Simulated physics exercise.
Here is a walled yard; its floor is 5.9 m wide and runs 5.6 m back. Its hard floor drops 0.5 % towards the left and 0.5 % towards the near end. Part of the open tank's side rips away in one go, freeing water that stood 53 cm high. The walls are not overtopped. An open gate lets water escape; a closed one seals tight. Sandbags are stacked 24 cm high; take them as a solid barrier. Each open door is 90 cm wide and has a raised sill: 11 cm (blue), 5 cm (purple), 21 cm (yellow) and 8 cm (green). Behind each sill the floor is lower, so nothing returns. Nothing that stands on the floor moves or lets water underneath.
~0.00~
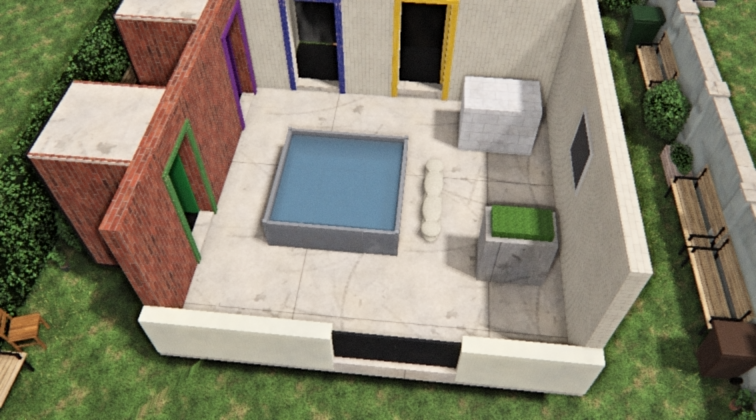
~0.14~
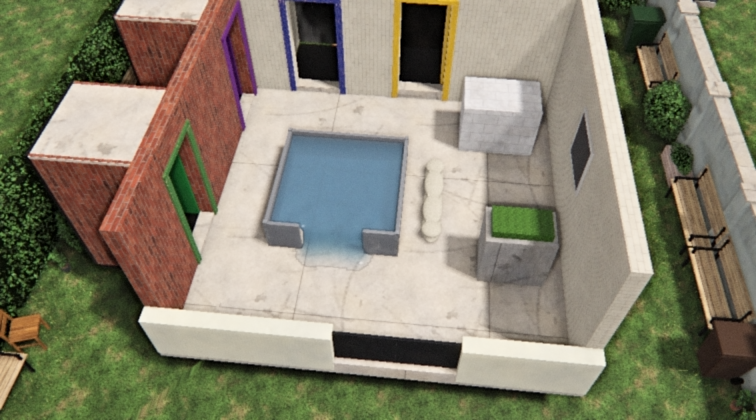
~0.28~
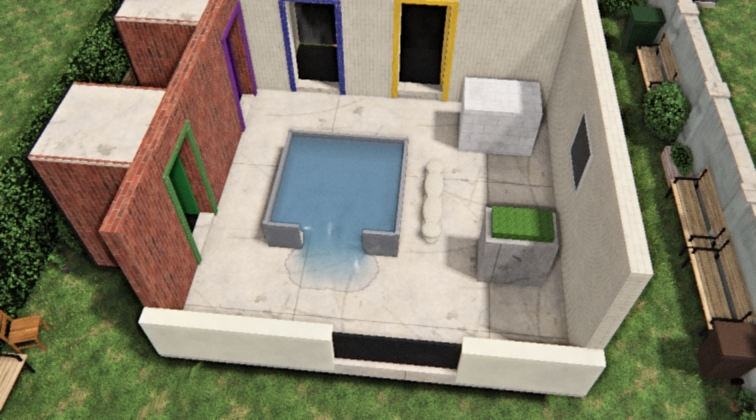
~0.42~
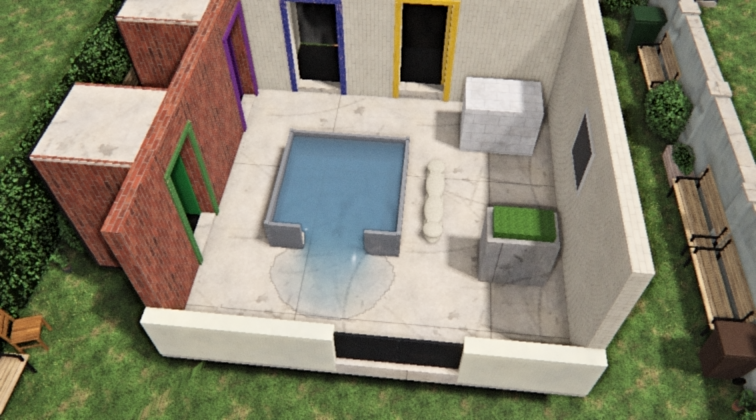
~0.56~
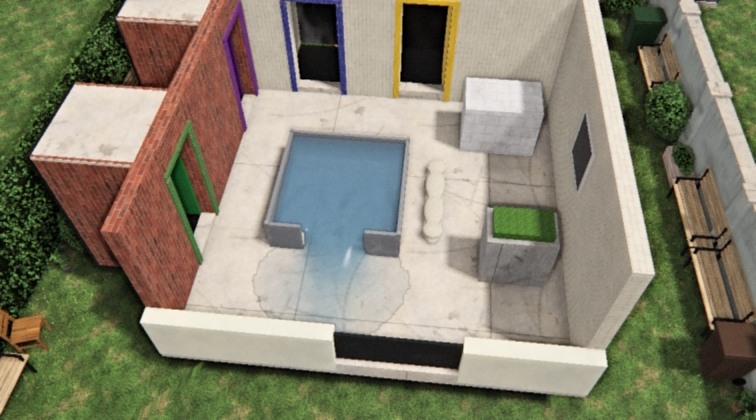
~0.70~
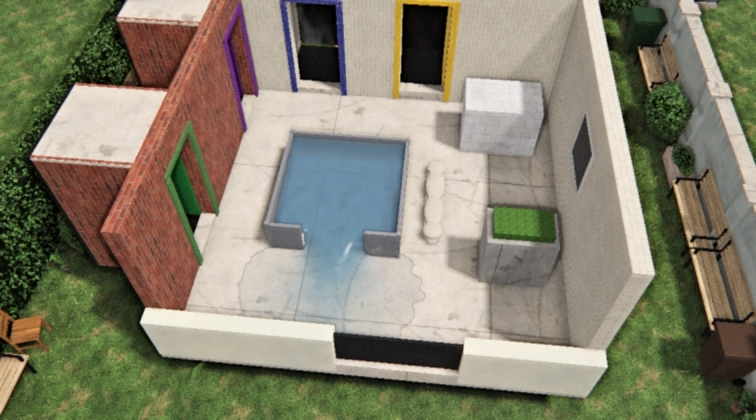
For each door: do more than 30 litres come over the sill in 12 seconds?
The water let in: At the blue door it does not reach the limit; at the purple door it exceeds the limit; at the yellow door it does not reach the limit; at the green door it keeps below the limit.
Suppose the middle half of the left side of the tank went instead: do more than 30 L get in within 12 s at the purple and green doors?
Then: Purple above, green above.
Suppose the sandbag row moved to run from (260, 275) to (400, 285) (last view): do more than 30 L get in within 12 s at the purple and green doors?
Then: Purple below, green above.
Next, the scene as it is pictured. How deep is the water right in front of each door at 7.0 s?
In cm: Blue 8, purple 10, yellow 2, green 7.
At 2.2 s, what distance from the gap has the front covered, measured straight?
Roughly 4.0 m.
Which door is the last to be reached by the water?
The yellow one.
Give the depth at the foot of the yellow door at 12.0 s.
About 8.5 cm.
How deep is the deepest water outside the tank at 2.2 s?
Up to some 35 cm.
After 1.4 s water covers 20 % of the floor and is deepest (33 cm) near (319, 347); blue door not reached, purple door not reached, yellow door not reached, green door not reached.
After 2.2 s water covers 30 % of the floor and is deepest (35 cm) near (190, 335); blue door not reached, purple door not reached, yellow door not reached, green door 3 cm at the sill, 0 L in.
After 3.5 s water covers 50 % of the floor and is deepest (26 cm) near (178, 334); blue door not reached, purple door not reached, yellow door not reached, green door 9 cm at the sill, 0 L in.
After 7.0 s water covers 90 % of the floor and is deepest (15 cm) near (178, 334); blue door 8 cm at the sill, 1 L in, purple door 10 cm at the sill, 23 L in, yellow door 2 cm at the sill, 0 L in, green door 7 cm at the sill, 3 L in.
After 12.0 s water covers 95 % of the floor and is deepest (12 cm) near (178, 334); blue door 7 cm at the sill, 1 L in, purple door 9 cm at the sill, 82 L in, yellow door 9 cm at the sill, 0 L in, green door 5 cm at the sill, 3 L in.
